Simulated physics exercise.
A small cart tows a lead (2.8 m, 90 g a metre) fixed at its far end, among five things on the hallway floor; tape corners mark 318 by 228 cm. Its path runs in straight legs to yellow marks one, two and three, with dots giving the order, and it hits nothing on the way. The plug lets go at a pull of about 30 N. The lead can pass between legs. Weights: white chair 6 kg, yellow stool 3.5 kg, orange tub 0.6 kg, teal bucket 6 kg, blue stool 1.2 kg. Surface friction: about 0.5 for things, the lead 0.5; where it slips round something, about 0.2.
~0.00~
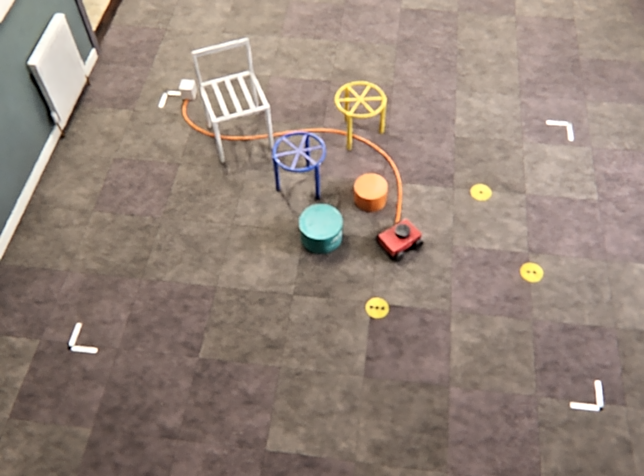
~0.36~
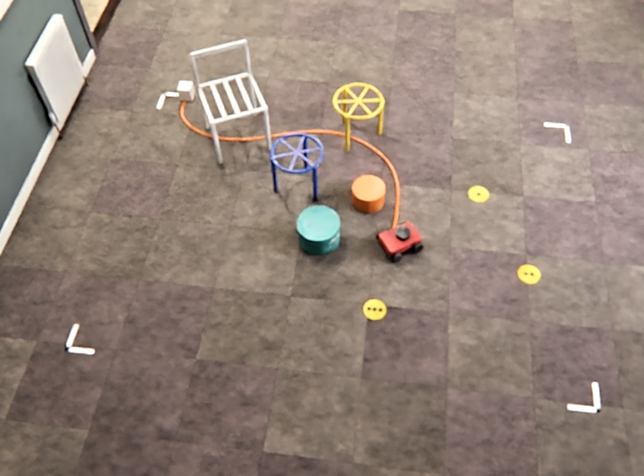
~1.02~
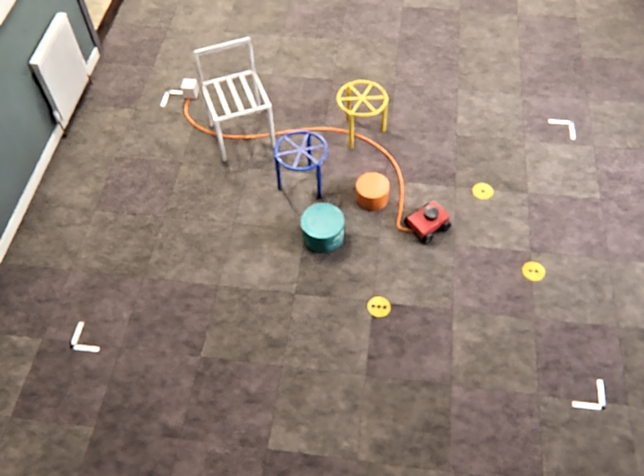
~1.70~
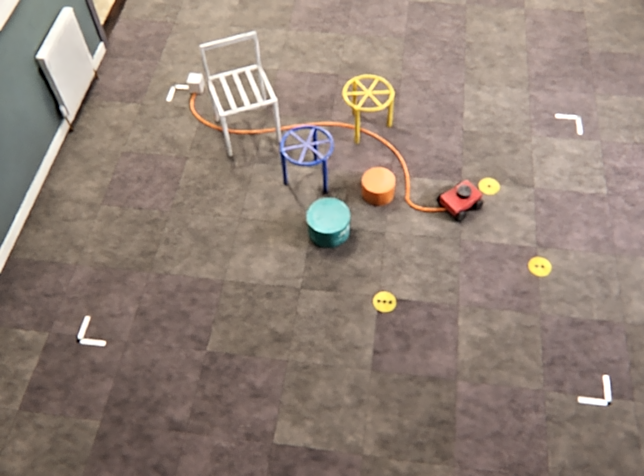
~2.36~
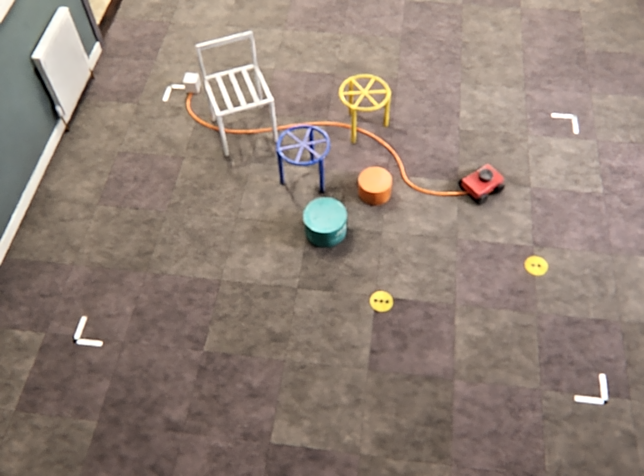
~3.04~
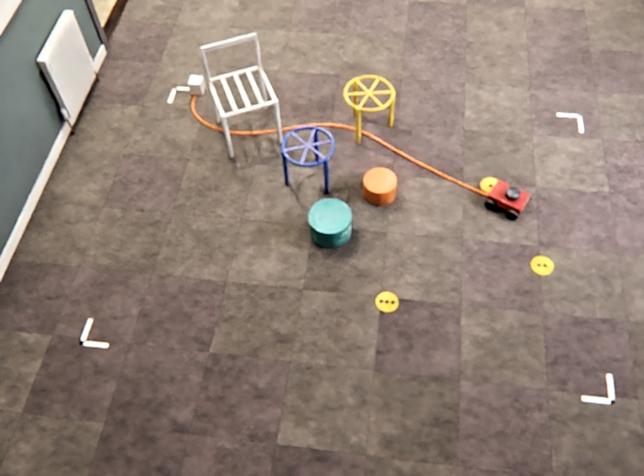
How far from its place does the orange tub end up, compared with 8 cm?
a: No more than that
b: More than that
Answer: A.
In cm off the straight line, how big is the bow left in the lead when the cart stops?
Looks like close to 80 cm at the widest point.
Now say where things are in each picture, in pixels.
Orange tub (371, 186); marks (481, 193) (531, 273) (377, 308); lead runs through (386, 155) (399, 212); cart (393, 247), in the first frame.
Lead runs through (397, 214); cart (393, 248), in the second frame.
Cart (422, 229), in the third frame.
Lead runs through (412, 205); cart (454, 207), in the fourth frame.
Lead runs through (433, 193); cart (476, 191), in the fifth frame.
Orange tub (380, 180); lead runs through (396, 150) (460, 184); cart (500, 200), in the sixth frame.
At 4.2 s, cart at (515, 237), 20 N at the fixed end; nothing else has moved.
At 5.4 s, cart at (502, 274), plug out; white chair 4 cm off its start.
At 6.7 s, cart at (438, 289), plug out; white chair 4 cm off its start at (245, 87).
At 7.9 s, cart at (388, 301), plug out; white chair 4 cm off its start.
At 8.3 s, cart at (388, 301), plug out; orange tub 0 cm off its start at (380, 180), white chair 4 cm off its start at (245, 87).
